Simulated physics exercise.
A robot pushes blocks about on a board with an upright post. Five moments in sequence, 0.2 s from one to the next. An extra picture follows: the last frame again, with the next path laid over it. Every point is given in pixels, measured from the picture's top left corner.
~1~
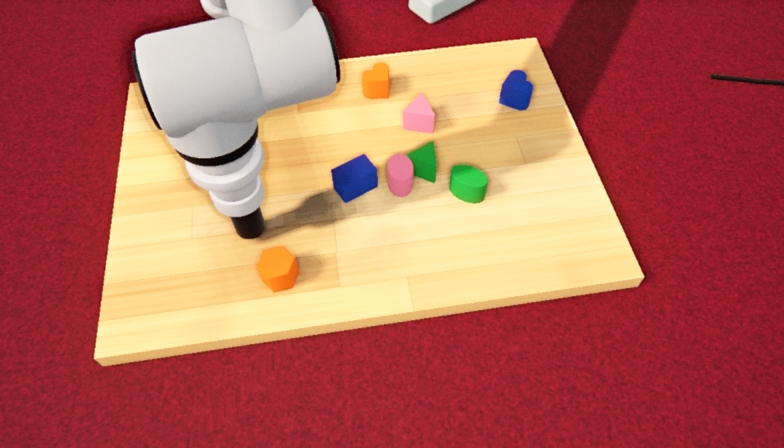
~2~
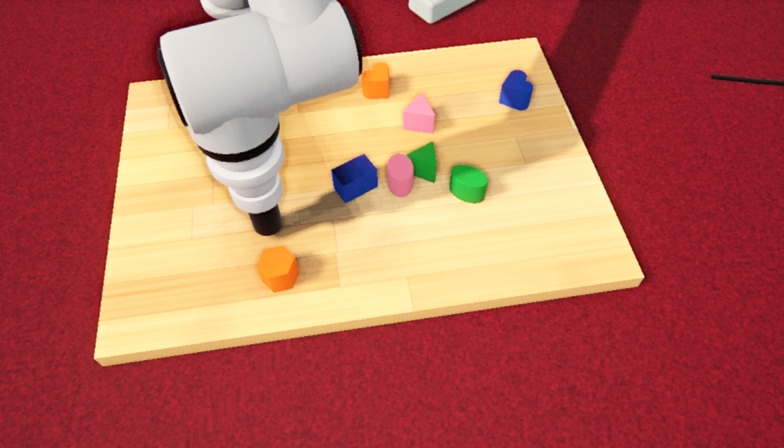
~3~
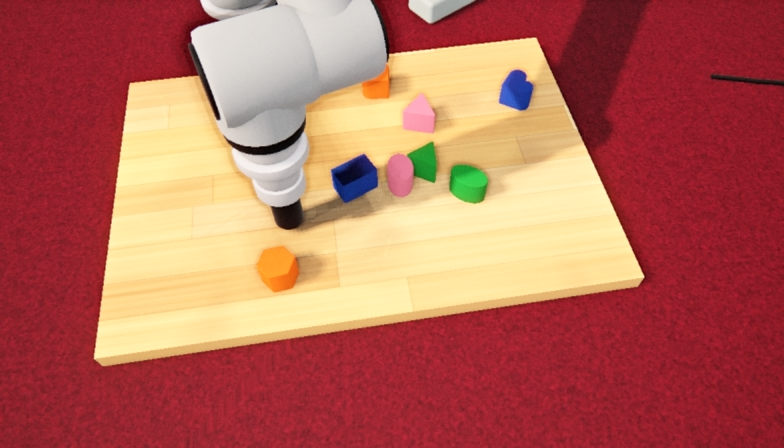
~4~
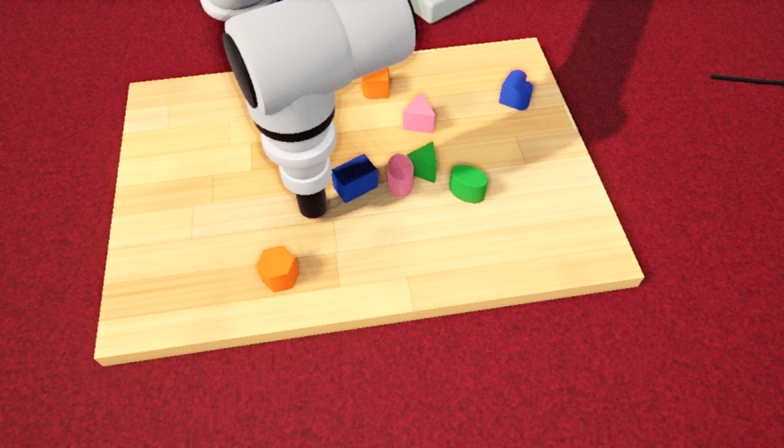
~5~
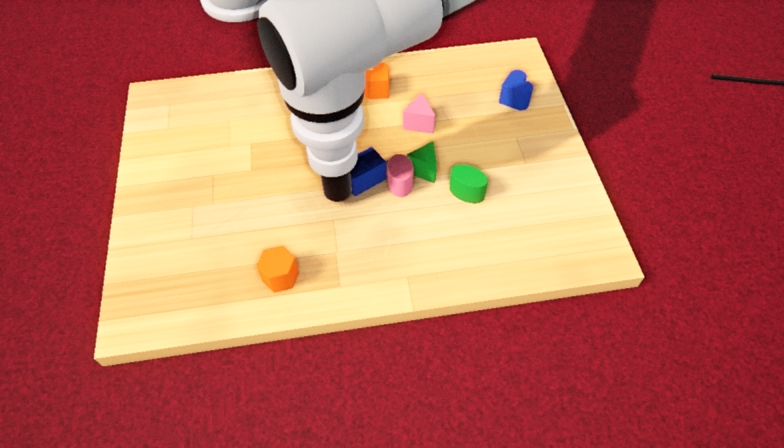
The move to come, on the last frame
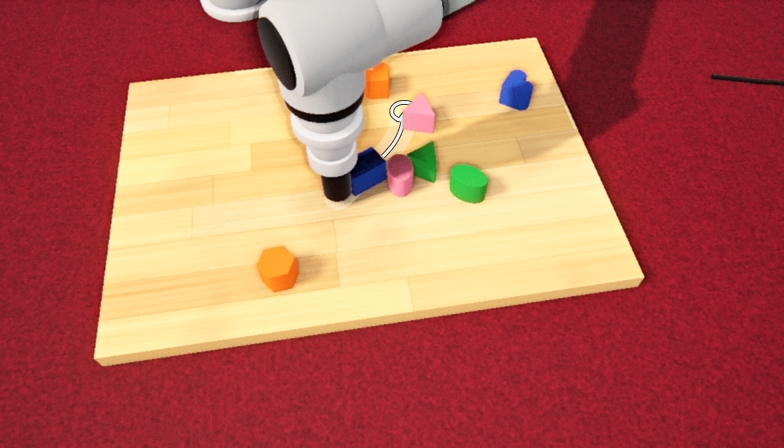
A robot arm's upright black-tipped post slides rightward and slightly away across a wooden board scattered with coloured blocks, passing above the orange hexagonal piece, then nudges the blue rectangular block a little toward the pink oval.
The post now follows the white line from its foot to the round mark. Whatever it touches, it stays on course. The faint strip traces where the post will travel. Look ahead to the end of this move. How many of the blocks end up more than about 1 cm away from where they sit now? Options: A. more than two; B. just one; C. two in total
Answer: C.
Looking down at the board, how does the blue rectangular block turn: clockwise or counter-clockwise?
Rotation: Clockwise.
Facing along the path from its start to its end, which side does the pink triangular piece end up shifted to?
The shift goes right.
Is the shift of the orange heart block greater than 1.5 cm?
No.
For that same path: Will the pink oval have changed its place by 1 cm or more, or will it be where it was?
At the end of the path, it will still be in place.
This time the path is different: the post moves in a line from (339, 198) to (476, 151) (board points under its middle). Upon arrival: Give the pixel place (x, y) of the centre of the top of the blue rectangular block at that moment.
Its top centre lands on (400, 133).
Drawn move, from (339, 198) over (369, 170) and (395, 142) to (404, 111).
The first path, step by step. One third of the way, post (369, 162); blue rectangular block (393, 135).
Two thirds of the way, post (395, 134); blue rectangular block (418, 107); pink triangular piece (436, 91), turned 40° clockwise.
At the end, post (404, 104); blue rectangular block (434, 84), turned 25° clockwise; orange heart block still; pink oval still; pink triangular piece (460, 77), turned 70° clockwise.
